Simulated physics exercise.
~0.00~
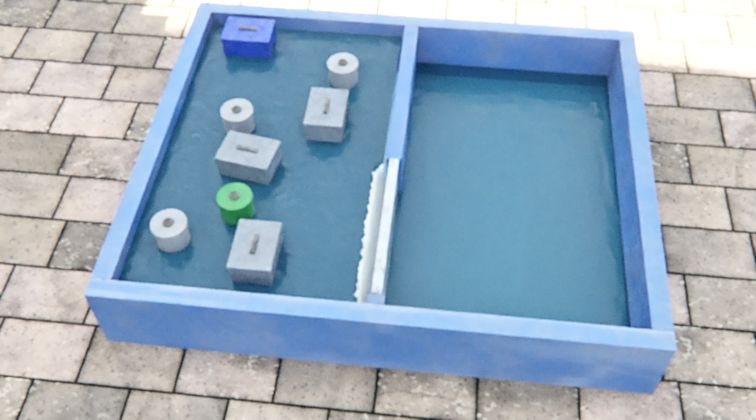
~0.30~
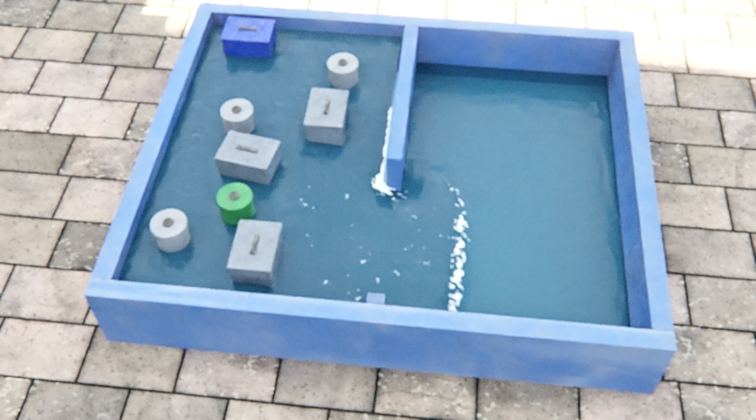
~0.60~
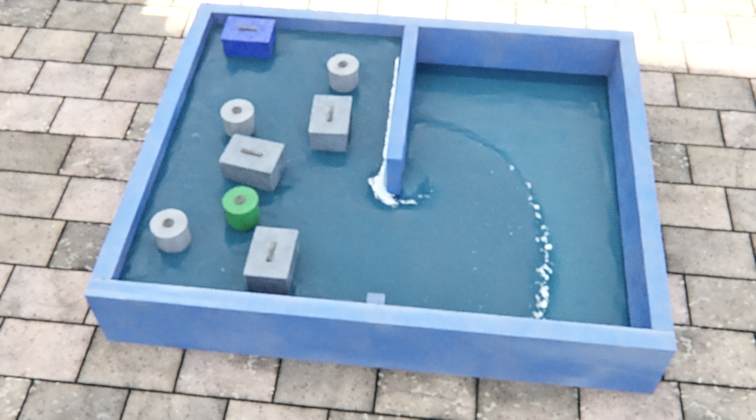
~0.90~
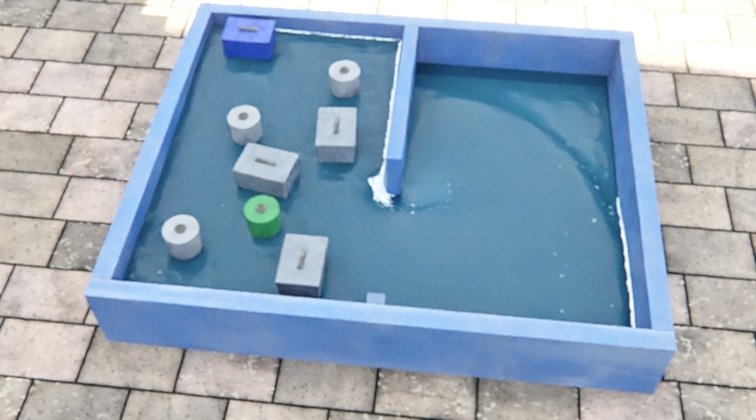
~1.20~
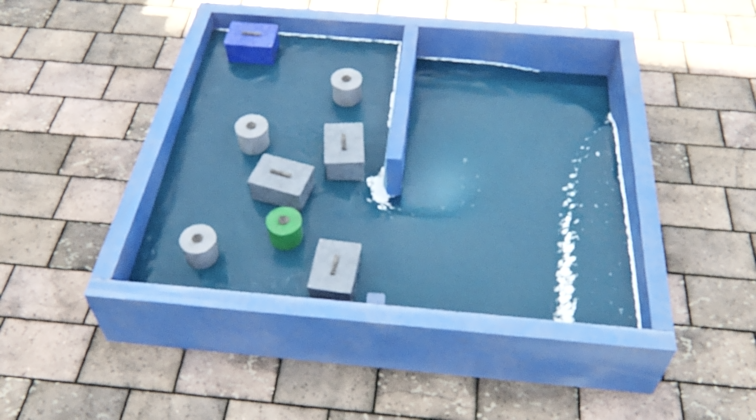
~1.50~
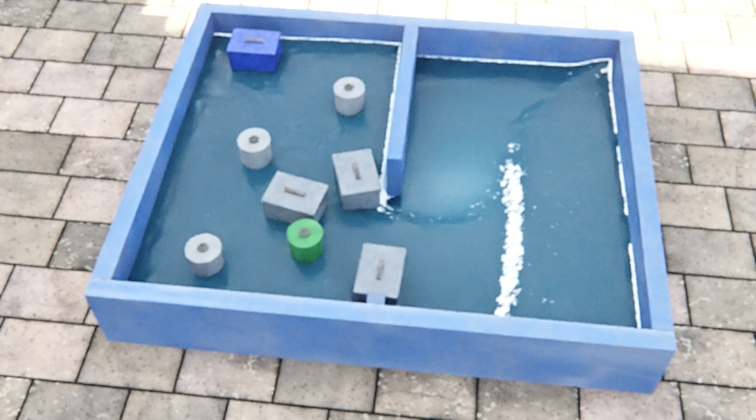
On a paved surface seen from high above, a blue-walled basin of water is split by a divider. In the left half float a blue box at the back, a green tub nearer the front, and several grey boxes and pale round tubs. The divider's white front section vanishes, foamy waves cross the right side and rebound, and the floating things drift rightward and forward, the blue box only slightly.
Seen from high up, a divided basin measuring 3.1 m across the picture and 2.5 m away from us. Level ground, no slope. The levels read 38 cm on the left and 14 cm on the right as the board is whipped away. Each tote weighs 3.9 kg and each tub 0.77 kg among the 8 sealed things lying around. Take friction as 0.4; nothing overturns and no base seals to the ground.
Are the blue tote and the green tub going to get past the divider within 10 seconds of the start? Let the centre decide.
Looks like the blue tote remains behind; looks like the green tub gets over.
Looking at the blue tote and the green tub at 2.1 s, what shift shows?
I'd guess about 10 cm and 80 cm by that point.
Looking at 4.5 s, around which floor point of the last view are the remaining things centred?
Near (390, 227).
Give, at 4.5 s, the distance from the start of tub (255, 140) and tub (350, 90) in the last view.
Respectively 40 and 40 centimetres.
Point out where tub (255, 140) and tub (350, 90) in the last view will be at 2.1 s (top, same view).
Roughly (255, 172), then roughly (346, 116).
After 2.1 s the blue tote is near (252, 52), 0.1 m from its start, afloat; the green tub is near (350, 262), 0.8 m from its start, afloat; 2 of 8 are over the mark; 8 afloat.
After 4.5 s the blue tote is near (247, 50), 0.1 m from its start, afloat; the green tub is near (590, 294), 2.2 m from its start, afloat; 4 of 8 are over the mark; 8 afloat.
After 7.0 s the blue tote is near (262, 46), 0.1 m from its start, afloat; the green tub is near (623, 256), 2.4 m from its start, afloat; 4 of 8 are over the mark; 8 afloat.
After 10.0 s the blue tote is near (269, 50), 0.2 m from its start, afloat; the green tub is near (475, 296), 1.6 m from its start, afloat; 4 of 8 are over the mark; 8 afloat.
